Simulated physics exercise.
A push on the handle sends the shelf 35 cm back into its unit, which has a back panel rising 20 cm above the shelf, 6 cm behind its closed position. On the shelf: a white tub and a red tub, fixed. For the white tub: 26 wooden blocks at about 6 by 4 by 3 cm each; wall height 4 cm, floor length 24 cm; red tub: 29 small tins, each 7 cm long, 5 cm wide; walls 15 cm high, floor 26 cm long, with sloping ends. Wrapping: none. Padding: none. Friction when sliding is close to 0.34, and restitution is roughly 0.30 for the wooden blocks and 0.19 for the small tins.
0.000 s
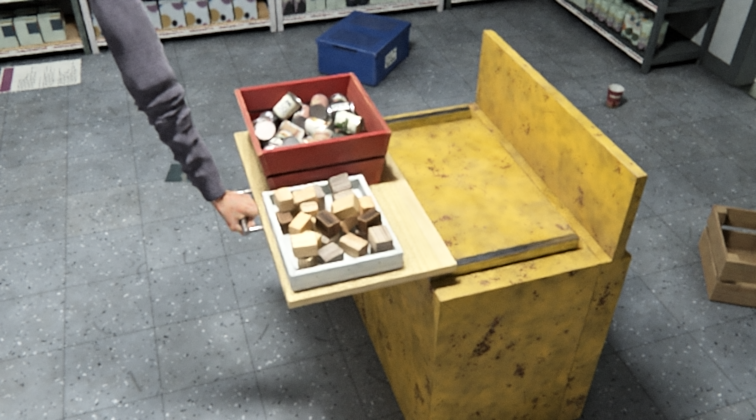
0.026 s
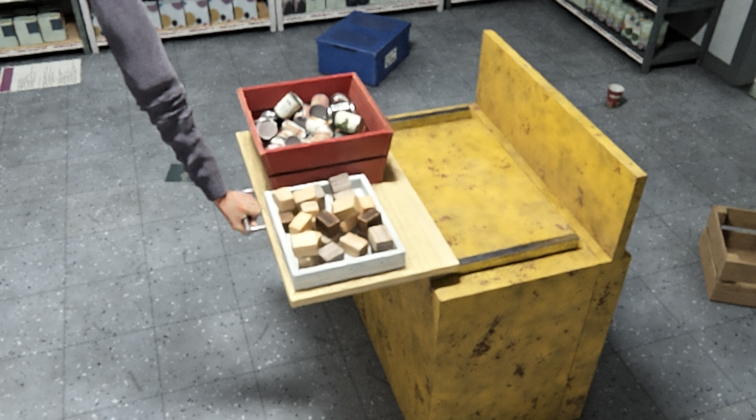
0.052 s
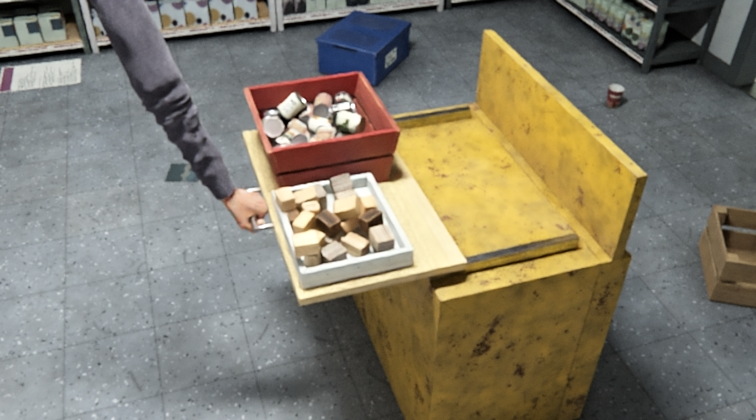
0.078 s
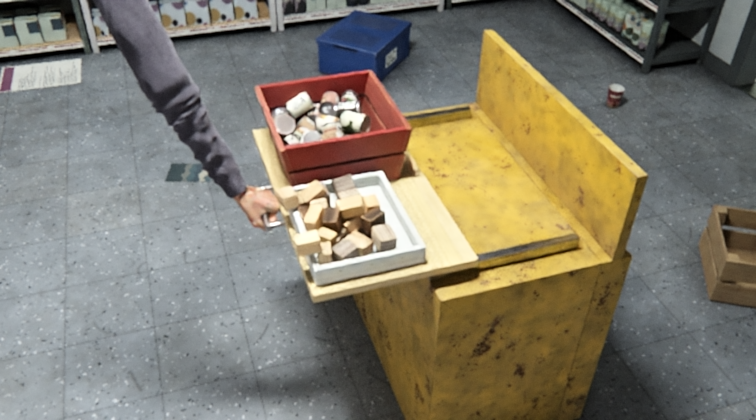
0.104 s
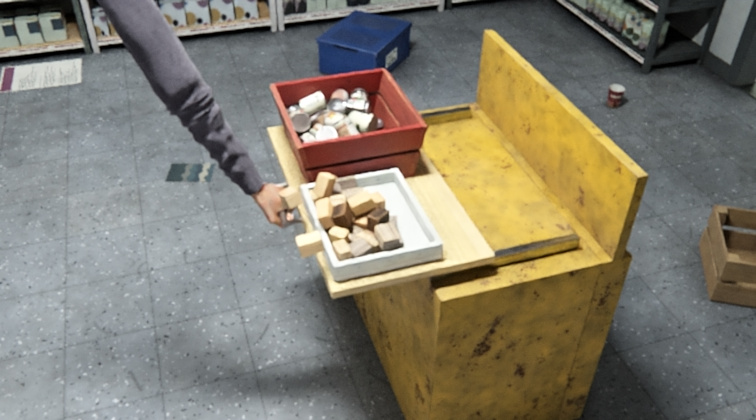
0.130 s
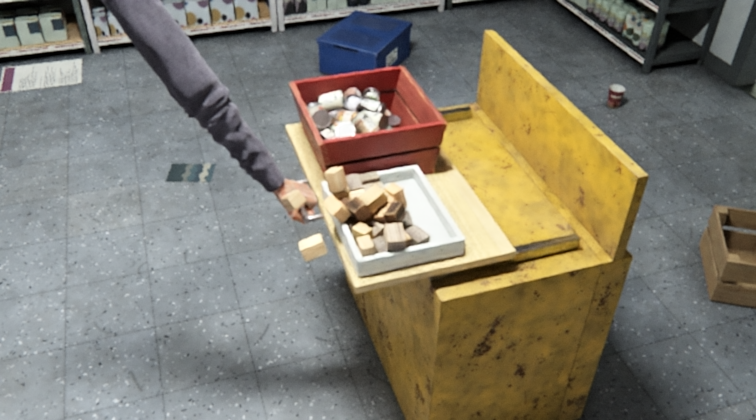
An arm in a grey sleeve reaches from the upper left into a grey-tiled storeroom with shelving, seen from above by a still camera. Its hand grips a pale wooden shelf on a worn yellow unit, holding a red tub of tins behind a white tub of wooden blocks. The hand pushes the shelf rightward, slowly then faster, as contents shift left and a few blocks leave the white tub.
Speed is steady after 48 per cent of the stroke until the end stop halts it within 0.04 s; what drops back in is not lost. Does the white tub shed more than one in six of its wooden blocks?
Yes, more than one in six.
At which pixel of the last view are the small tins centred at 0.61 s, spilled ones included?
Middle: About (427, 117) px.
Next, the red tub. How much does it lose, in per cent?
For the red tub, 0 percent.
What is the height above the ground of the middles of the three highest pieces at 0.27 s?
90 cm.
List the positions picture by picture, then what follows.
In the first picture (each is followed by its nearest rim corner in this view), white tub, (296, 273); red tub, (262, 152); moved in 0 cm; none out.
The second picture shows white tub, (299, 272); red tub, (265, 151); moved in 1 cm.
The third picture shows white tub, (307, 271); red tub, (272, 150); moved in 2 cm.
The fourth picture shows white tub, (320, 268); red tub, (284, 148); moved in 6 cm; 2 out, the lowest block at (288, 198).
The fifth picture shows white tub, (339, 264); red tub, (302, 145); moved in 10 cm; 2 out, the lowest block at (290, 198).
The sixth picture shows white tub, (363, 259); red tub, (323, 142); moved in 15 cm; 3 out, the lowest block at (293, 200).
After 0.19 s, the shelf hits its stop.
After 0.27 s, white tub 21 in, 5 out and red tub 29 in, 0 out.
After 0.39 s, white tub 18 in, 8 out and red tub 29 in, 0 out.
After 0.61 s, white tub 18 in, 8 out and red tub 29 in, 0 out.
Final count (at 1.04 s), white tub 18 in, 8 out and red tub 29 in, 0 out. Asked share, 8 of 26, 31 per cent.
